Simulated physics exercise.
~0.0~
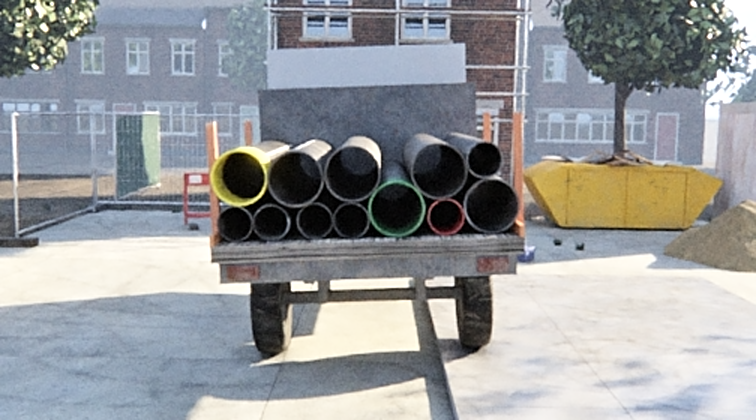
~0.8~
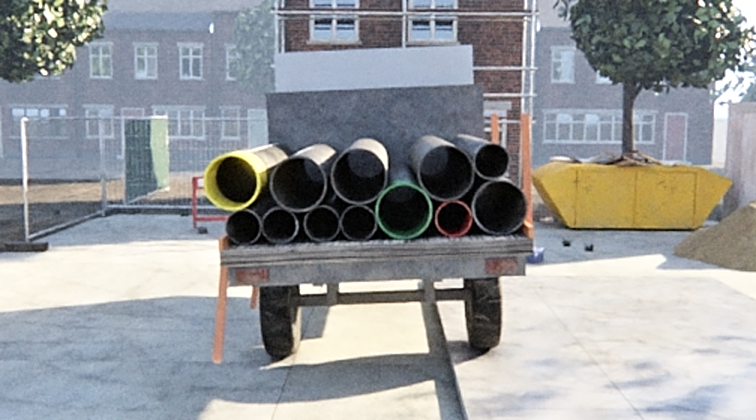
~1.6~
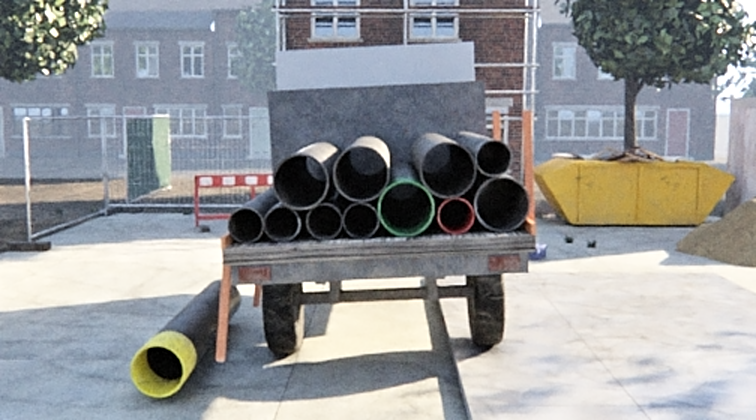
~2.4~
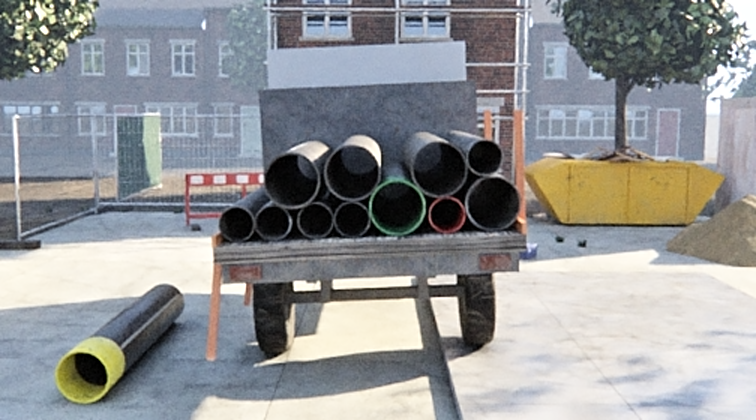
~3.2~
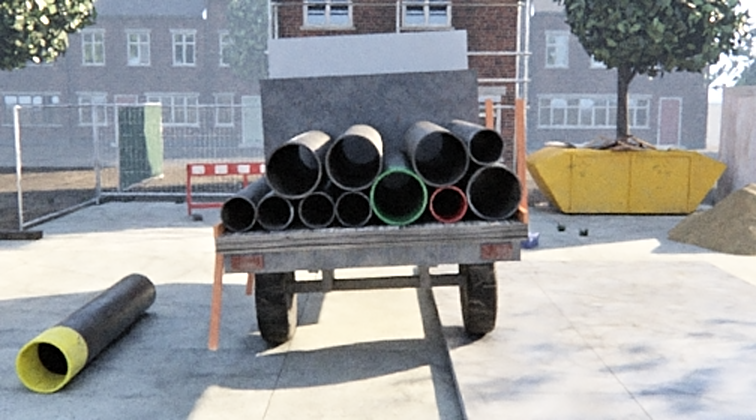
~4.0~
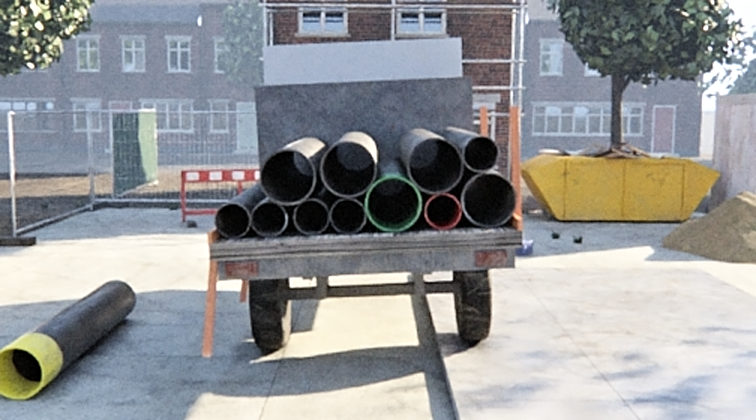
In the video, a flatbed loaded with dark pipes is seen from behind as the posts on its left side swing down. The yellow-rimmed pipe rolls off the left edge, drops and rolls farther left on the ground, while the others stay stacked.
